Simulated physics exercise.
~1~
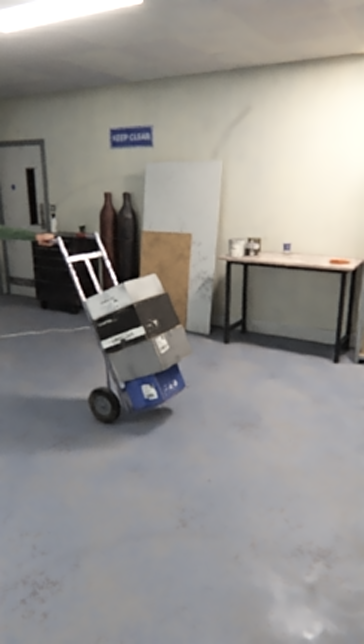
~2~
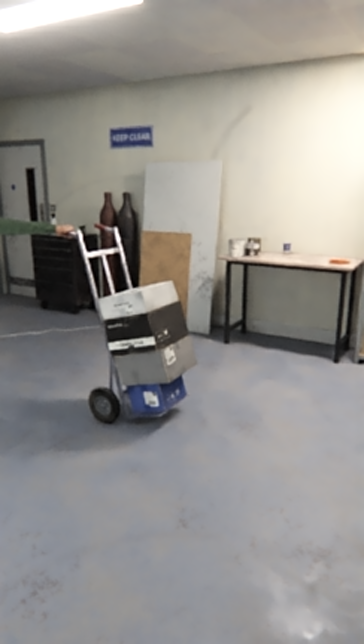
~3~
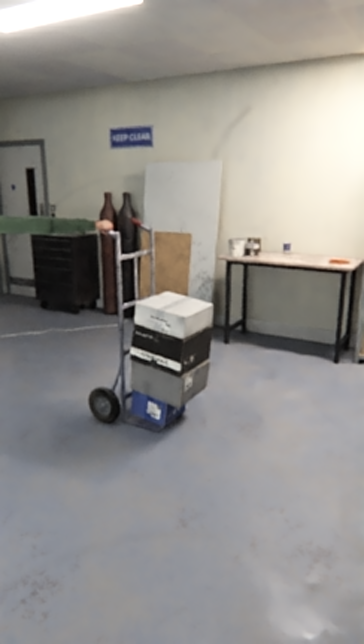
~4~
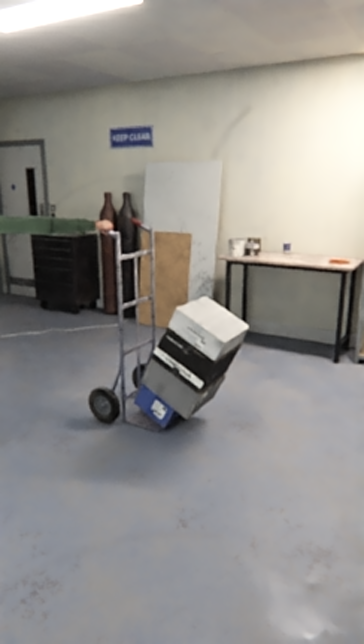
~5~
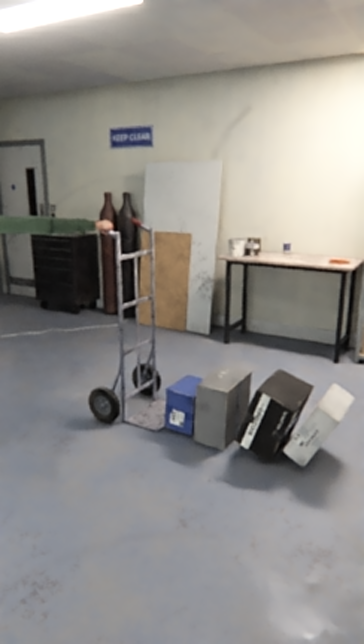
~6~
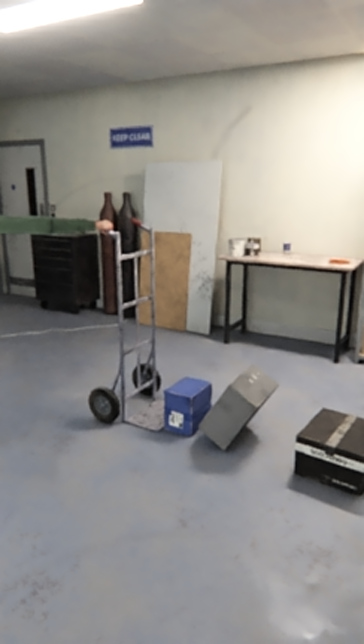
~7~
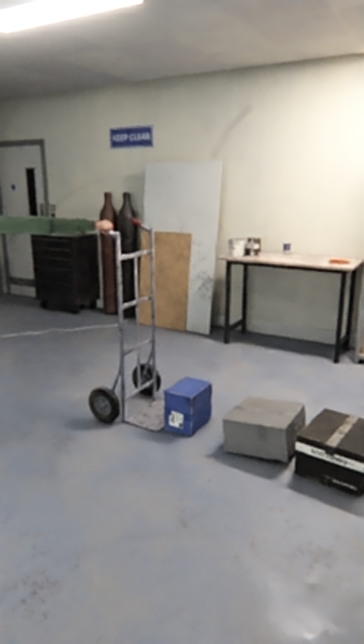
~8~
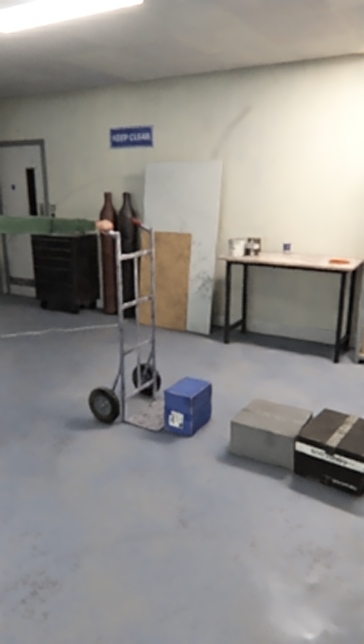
A hand at the end of a green sleeve grips a metal sack truck, tilted back on its wheels, in a grey-floored workshop seen from a still, level view. Four loose boxes are stacked on it, blue at the bottom, then grey, black and white, with a table and boards behind. The hand tips the truck upright, and the stack leans away to the right. The boxes topple off and spill across the floor, the white one leaving view. The grey box tips over beside the black one, and both lie still at the right, while the blue box rests by the upright, held truck.
